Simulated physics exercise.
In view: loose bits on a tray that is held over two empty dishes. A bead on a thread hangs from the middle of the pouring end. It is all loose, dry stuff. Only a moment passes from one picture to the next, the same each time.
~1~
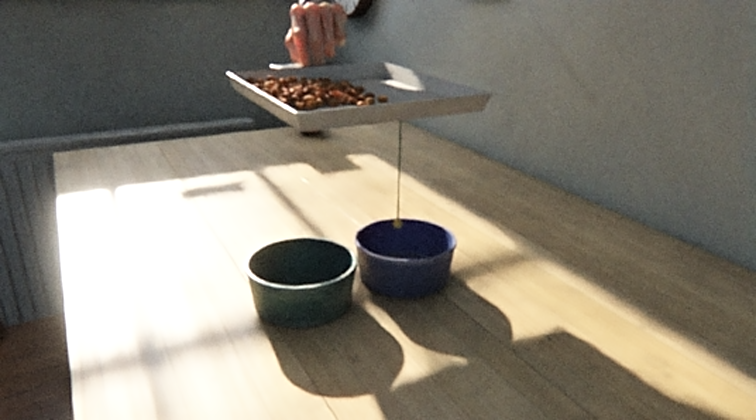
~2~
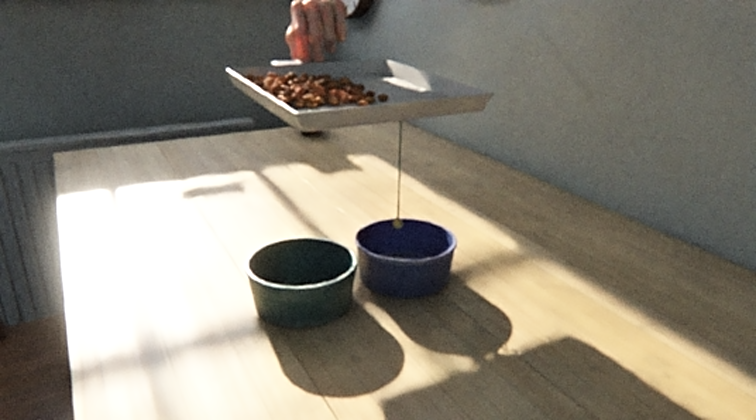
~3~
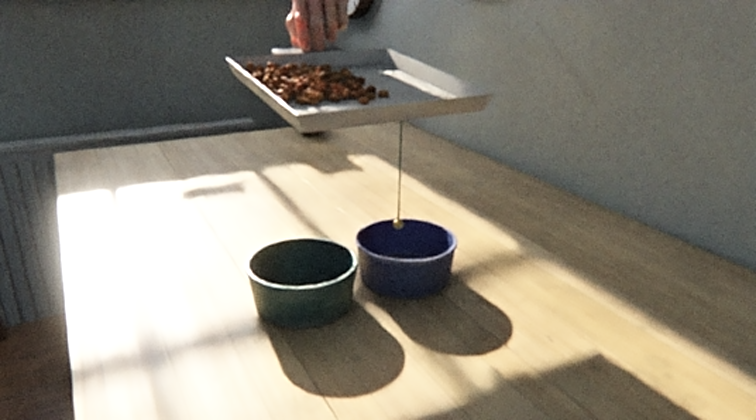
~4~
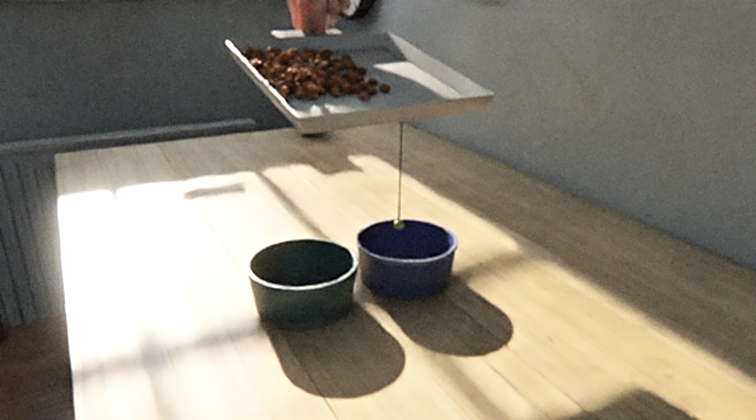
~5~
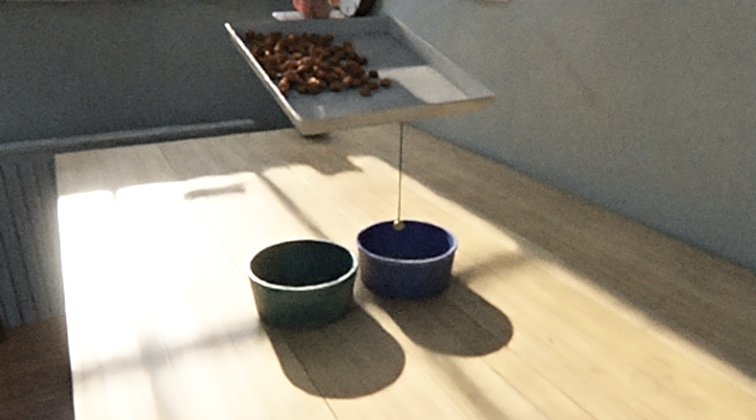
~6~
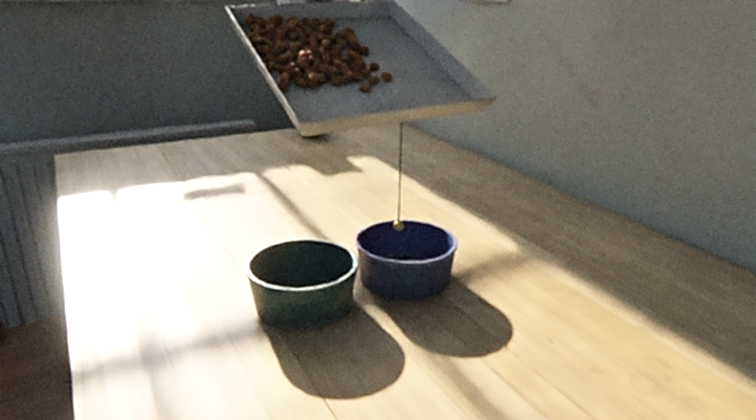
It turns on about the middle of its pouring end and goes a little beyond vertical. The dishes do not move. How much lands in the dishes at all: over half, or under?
The two hold only the smaller part of the load.
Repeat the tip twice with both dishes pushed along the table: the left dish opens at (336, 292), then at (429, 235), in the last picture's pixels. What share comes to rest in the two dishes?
The first gives 80 %, the second 10 %.
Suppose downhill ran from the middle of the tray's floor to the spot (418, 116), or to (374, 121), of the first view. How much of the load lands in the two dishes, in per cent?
About 10 and 50 per cent.
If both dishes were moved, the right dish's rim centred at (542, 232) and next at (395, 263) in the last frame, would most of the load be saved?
At the first place less than half, at the second more than half.
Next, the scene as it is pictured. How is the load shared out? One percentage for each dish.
About: Left dish 20, right dish 10 per cent.
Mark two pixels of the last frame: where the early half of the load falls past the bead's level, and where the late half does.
Around (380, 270) and then (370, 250).
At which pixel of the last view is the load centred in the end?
Roughly at (369, 326).
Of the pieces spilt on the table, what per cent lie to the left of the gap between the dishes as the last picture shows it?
Roughly 20 in a hundred.
Shortly afterwards, tray tipped steeply; the bulk on the tray; a little in the air.
Next, tray tipped past a quarter turn; near a quarter on the tray; a little in the left dish; a little in the right dish; near half outside both; a little in the air.
Some moments later, tray tipped past a quarter turn; near a quarter in the left dish; a little in the right dish; near two thirds outside both.
In the end, tray tipped past a quarter turn; near a quarter in the left dish; a little in the right dish; near two thirds outside both.
